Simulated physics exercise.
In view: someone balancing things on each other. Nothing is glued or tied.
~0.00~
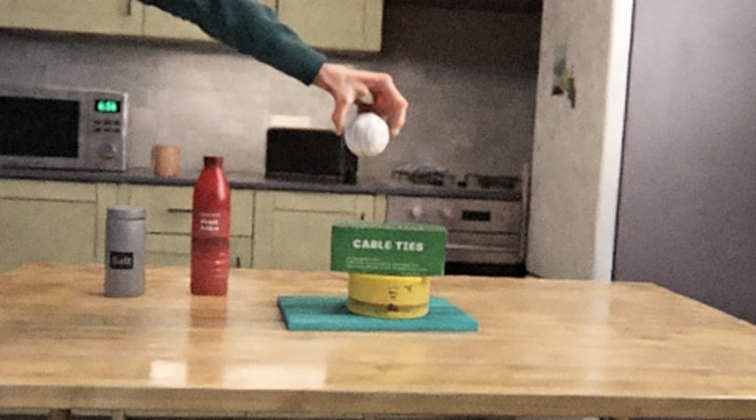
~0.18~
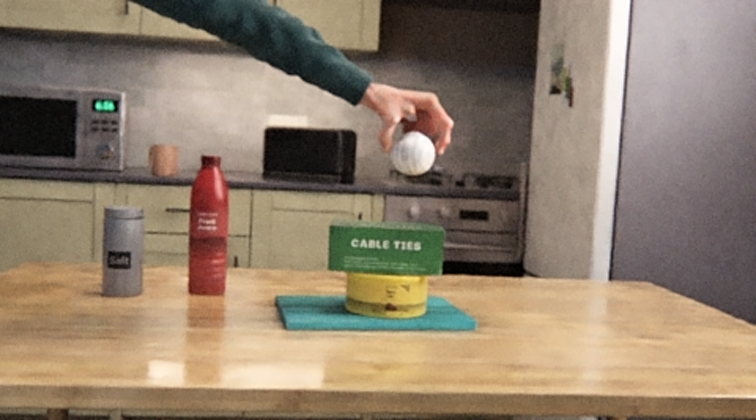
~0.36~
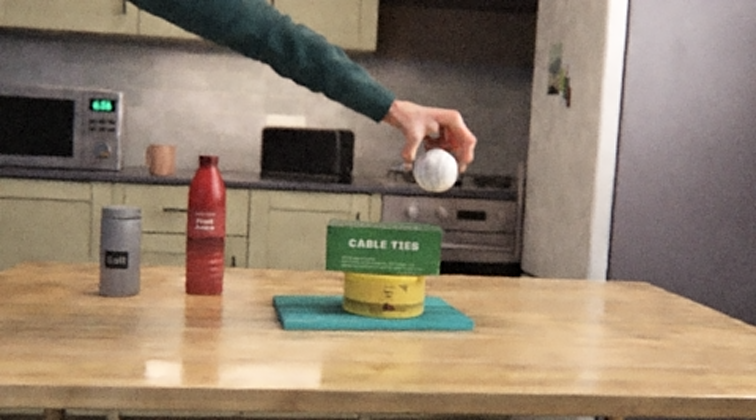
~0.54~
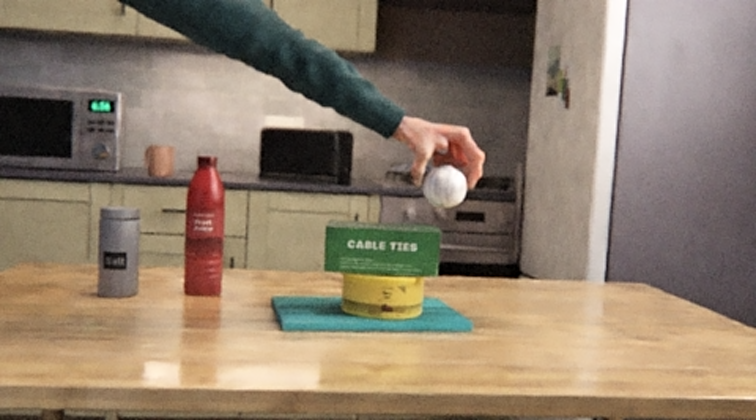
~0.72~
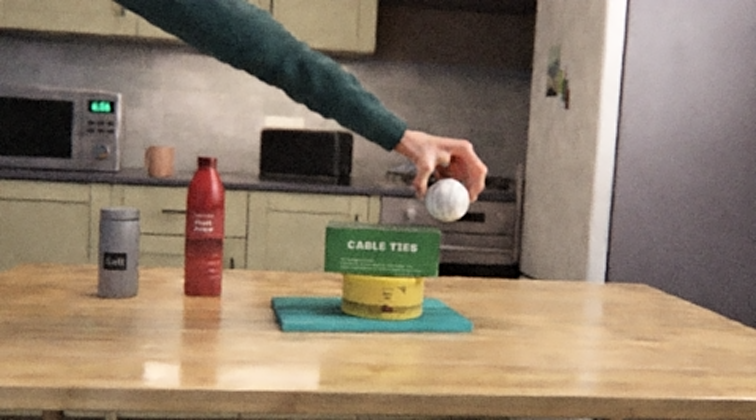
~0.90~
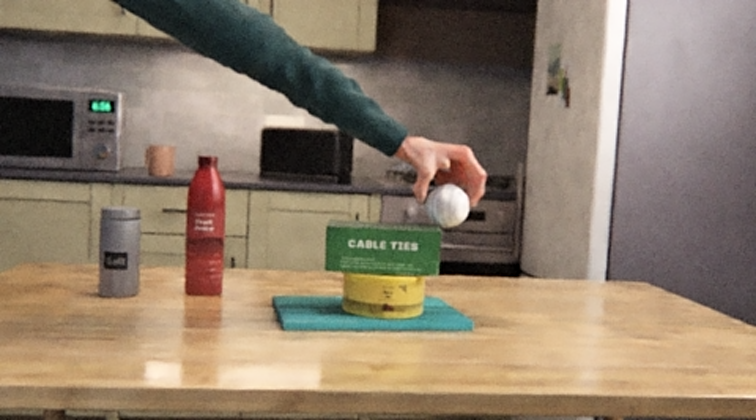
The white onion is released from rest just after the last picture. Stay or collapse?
Outcome: The pile gives way.
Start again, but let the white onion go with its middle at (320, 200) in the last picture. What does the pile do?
Then it loses its balance.
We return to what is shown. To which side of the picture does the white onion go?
It goes to the right.
By 1.30 s, white onion now fallen.
By 1.60 s, nothing new.
When it is over (4.0 s), fallen, white onion; the other 5 as before. End places, in pixels of the last picture, white onion near (531, 302). The pile loses its balance.
